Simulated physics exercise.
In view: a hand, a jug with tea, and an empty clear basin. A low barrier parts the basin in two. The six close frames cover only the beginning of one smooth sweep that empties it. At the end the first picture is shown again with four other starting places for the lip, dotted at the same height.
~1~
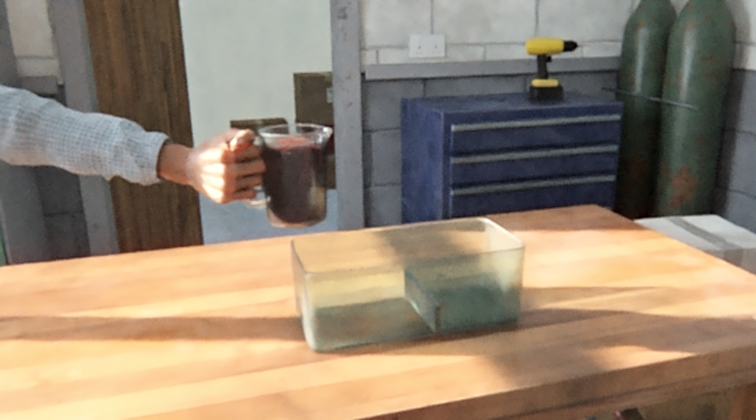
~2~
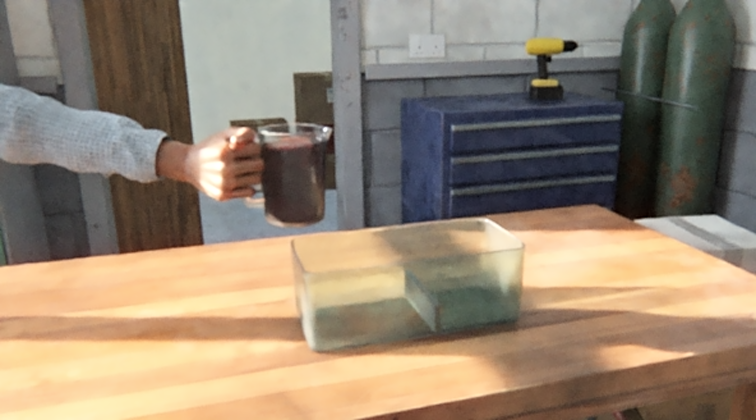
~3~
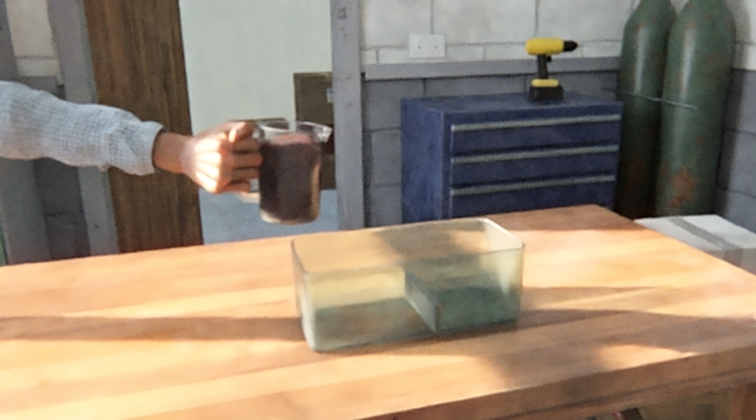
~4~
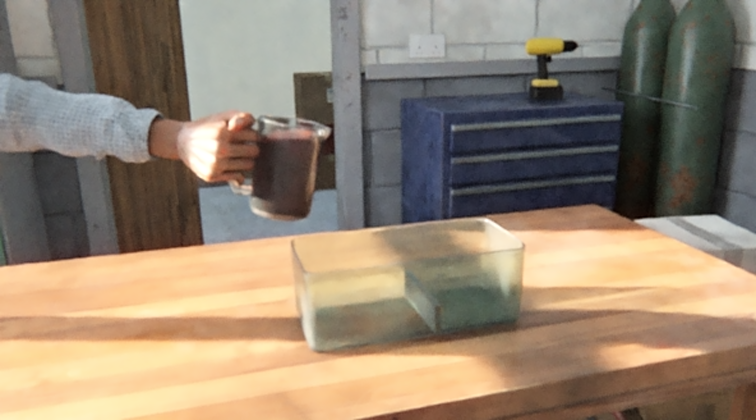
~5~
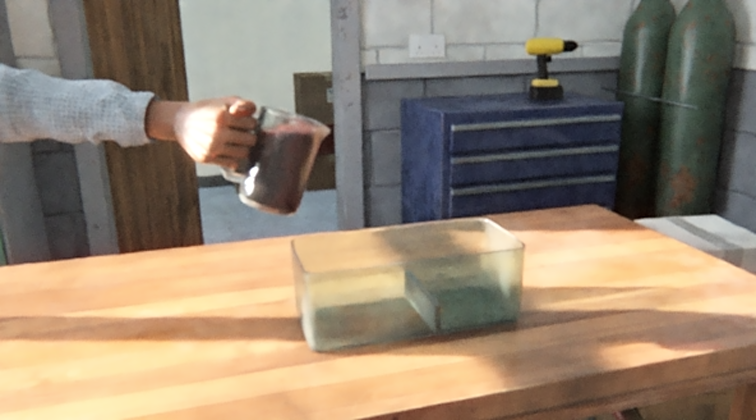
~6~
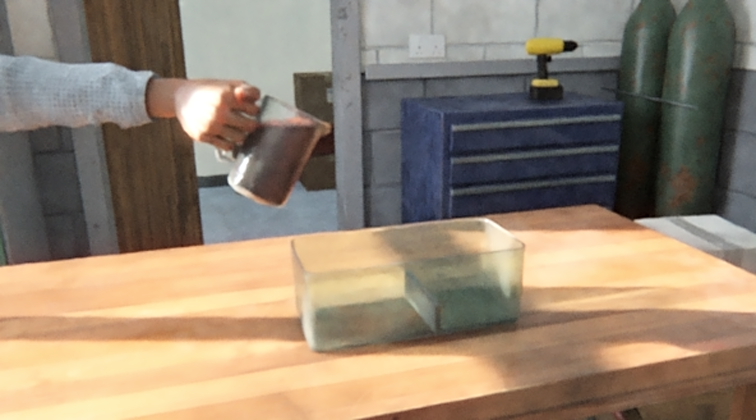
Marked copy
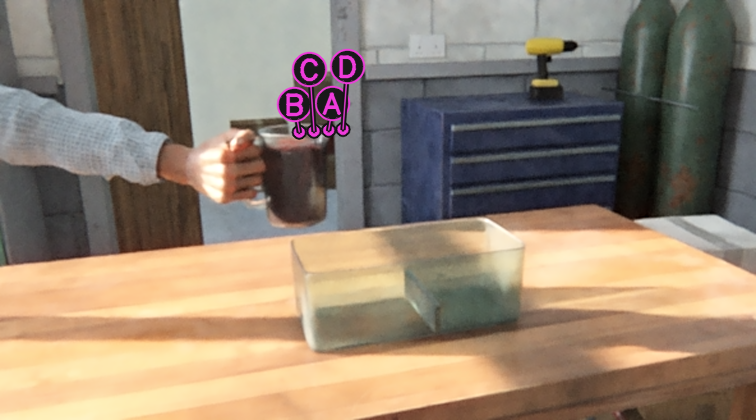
A hand in a light blue-grey knitted sleeve, reaching in from the left, holds a glass jug of dark reddish-brown tea upright, then tilts it steadily to the right, the tea staying inside. Below sits an empty clear basin parted by a low barrier on a sunlit wooden table. The fixed, slightly raised view shows a workshop with a blue drawer cabinet, yellow drill and green cylinders behind, right.
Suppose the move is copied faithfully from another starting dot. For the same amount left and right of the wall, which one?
D beats the others.
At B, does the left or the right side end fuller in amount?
The left side.
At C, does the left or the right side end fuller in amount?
The left side.
On the marked copy, A at (328, 130); B at (299, 132); C at (314, 131); D at (343, 129).
Choosing A, about 82 % ends left of the wall and 15 % right of it; 3 % is lost outside.
Choosing B, about 90 % ends left of the wall and 6 % right of it; 4 % is lost outside.
Choosing C, about 91 % ends left of the wall and 6 % right of it; 3 % is lost outside.
Choosing D, about 43 % ends left of the wall and 55 % right of it; 3 % is lost outside.
